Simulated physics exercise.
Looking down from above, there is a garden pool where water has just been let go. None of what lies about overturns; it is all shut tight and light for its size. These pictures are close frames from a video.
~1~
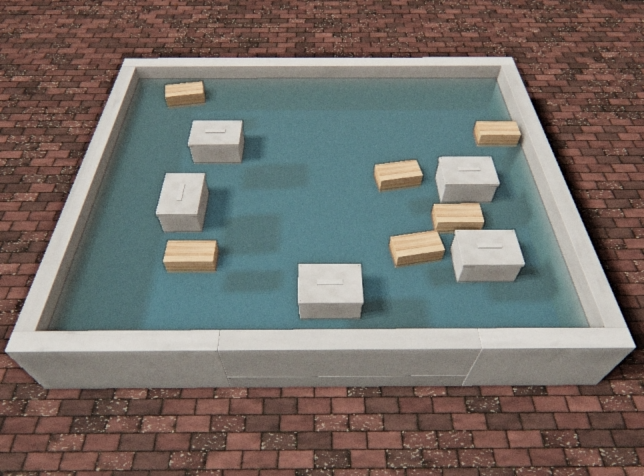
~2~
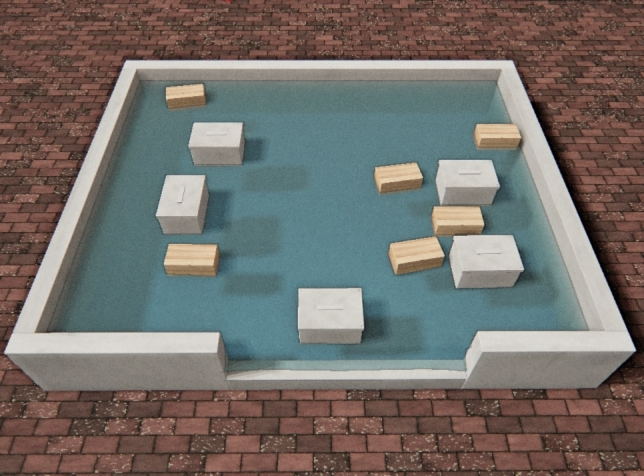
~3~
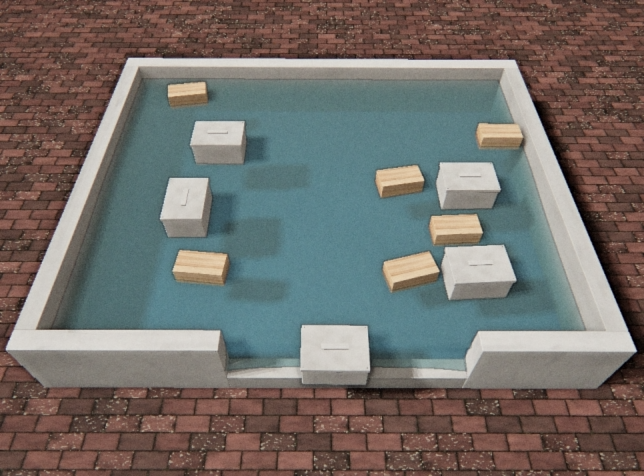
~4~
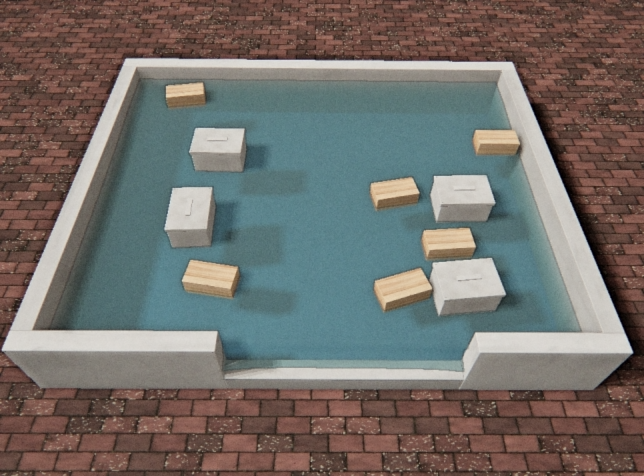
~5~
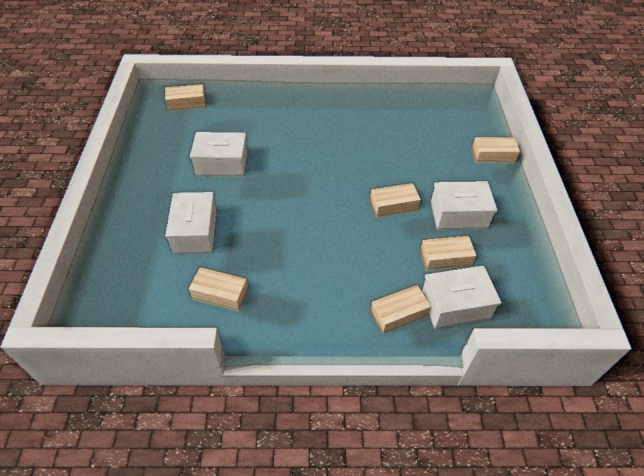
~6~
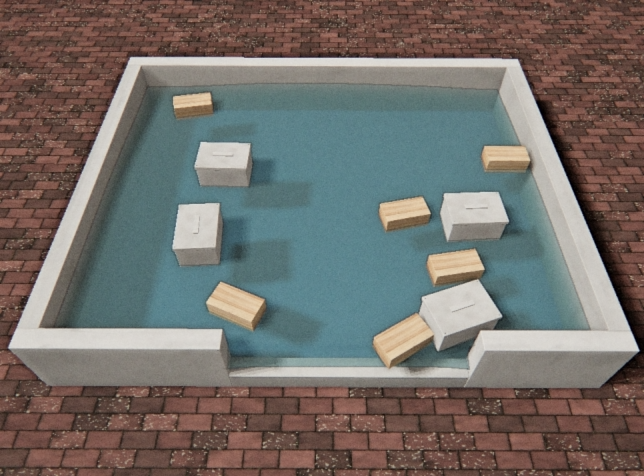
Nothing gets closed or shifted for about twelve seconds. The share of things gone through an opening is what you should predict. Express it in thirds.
The portion is going to be two thirds at the least.
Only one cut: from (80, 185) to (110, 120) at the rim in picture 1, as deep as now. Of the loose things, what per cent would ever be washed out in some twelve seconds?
Near 40 percent.
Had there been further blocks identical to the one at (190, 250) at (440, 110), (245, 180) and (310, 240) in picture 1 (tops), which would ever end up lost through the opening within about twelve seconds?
Note - in order: Retained / out of the scene / out of the scene.
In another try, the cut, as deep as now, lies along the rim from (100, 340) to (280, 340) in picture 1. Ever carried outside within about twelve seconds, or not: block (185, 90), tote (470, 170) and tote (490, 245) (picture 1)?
The first never exits, the second never exits, the third never exits.
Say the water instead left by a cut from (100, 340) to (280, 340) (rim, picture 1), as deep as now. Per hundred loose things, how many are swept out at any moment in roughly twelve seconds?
I'd say around 40 percent.
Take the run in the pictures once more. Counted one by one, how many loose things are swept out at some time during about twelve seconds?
By my count, 8.
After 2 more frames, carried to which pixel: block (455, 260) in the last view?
I'd expect it around (439, 290).
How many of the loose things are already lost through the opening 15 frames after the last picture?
Tally: 8.
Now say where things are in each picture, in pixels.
A block at (418, 243) floats; a block at (190, 251), afloat; 0 of 11 have shifted, in the first frame.
A block at (417, 250) floats; a block at (191, 255), afloat; 1 of 11 have shifted, in the second frame.
A block at (412, 267), afloat, close to its start; a block at (200, 263) floats, close to its start; 5 of 11 have shifted, in the third frame.
A block at (404, 285) floats, close to its start; a block at (210, 274), afloat, close to its start; 8 of 11 have shifted, in the fourth frame.
A block at (402, 304) floats, a stride from its start; a block at (218, 284), afloat, a stride from its start; 10 of 11 have shifted, in the fifth frame.
A block at (404, 336), afloat, a stride from its start; a block at (236, 301), afloat, a stride from its start; 11 of 11 have shifted, in the sixth frame.
A moment on, 4 of 11 are out; 7 afloat.
Next, 5 of 11 are out; 6 afloat.
Later, 8 of 11 are out; 3 afloat.
In the end, 8 of 11 are out; 3 afloat.
